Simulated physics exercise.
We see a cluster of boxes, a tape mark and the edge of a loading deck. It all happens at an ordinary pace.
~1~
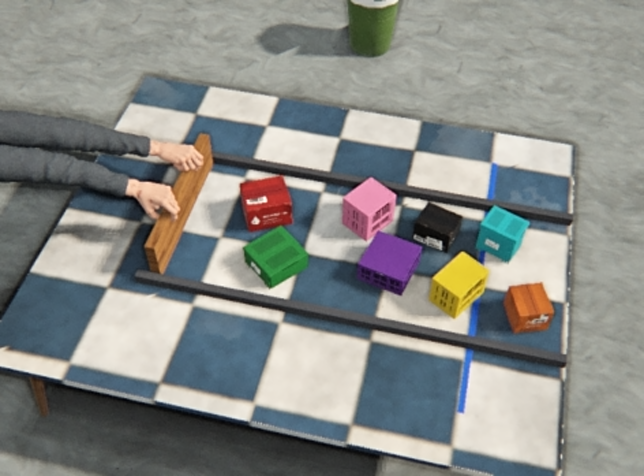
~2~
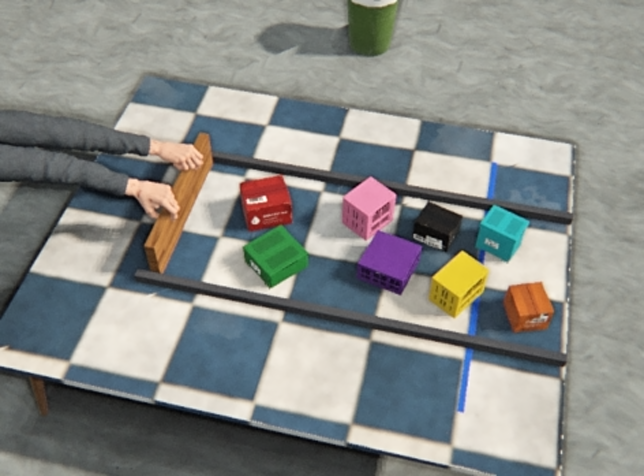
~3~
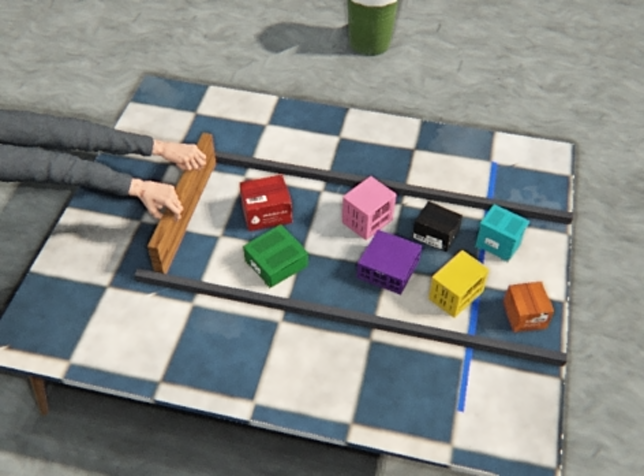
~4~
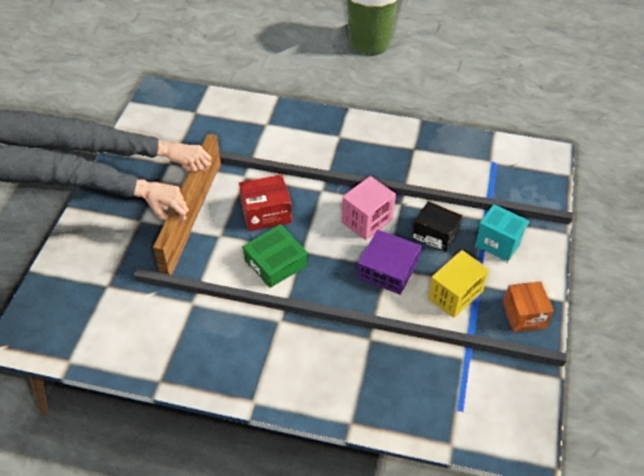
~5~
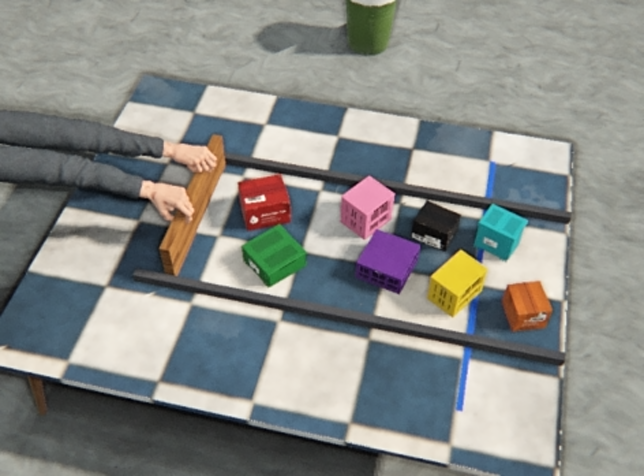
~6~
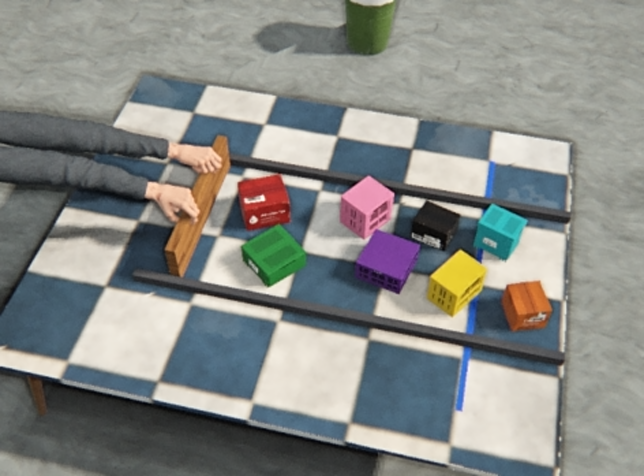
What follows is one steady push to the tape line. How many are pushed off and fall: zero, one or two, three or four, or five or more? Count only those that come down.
The number that fall off is three or four.
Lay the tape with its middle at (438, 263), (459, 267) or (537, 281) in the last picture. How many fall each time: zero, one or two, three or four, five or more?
For each place: One or two; just one or two; five or over.
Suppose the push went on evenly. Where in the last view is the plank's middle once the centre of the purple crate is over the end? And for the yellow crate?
For the purple crate at (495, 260), for the yellow crate at (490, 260).
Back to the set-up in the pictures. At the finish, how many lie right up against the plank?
The number is 2.
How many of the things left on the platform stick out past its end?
2 of them.
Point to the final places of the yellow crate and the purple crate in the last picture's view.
The yellow crate stops around (554, 323); the purple crate around (551, 281).
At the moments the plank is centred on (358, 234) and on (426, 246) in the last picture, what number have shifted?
The counts are 7 and 8.
Soon after, none off yet; orange parcel at rest near (526, 306); turquoise tote at rest near (499, 234); yellow crate at rest near (456, 284).
Then, none off yet; orange parcel moved a little near (534, 308); turquoise tote moved about its own width near (532, 234); yellow crate moved about its own width near (489, 304).
At rest, the number that fall off is three or four; fallen, black parcel, turquoise tote and orange parcel.
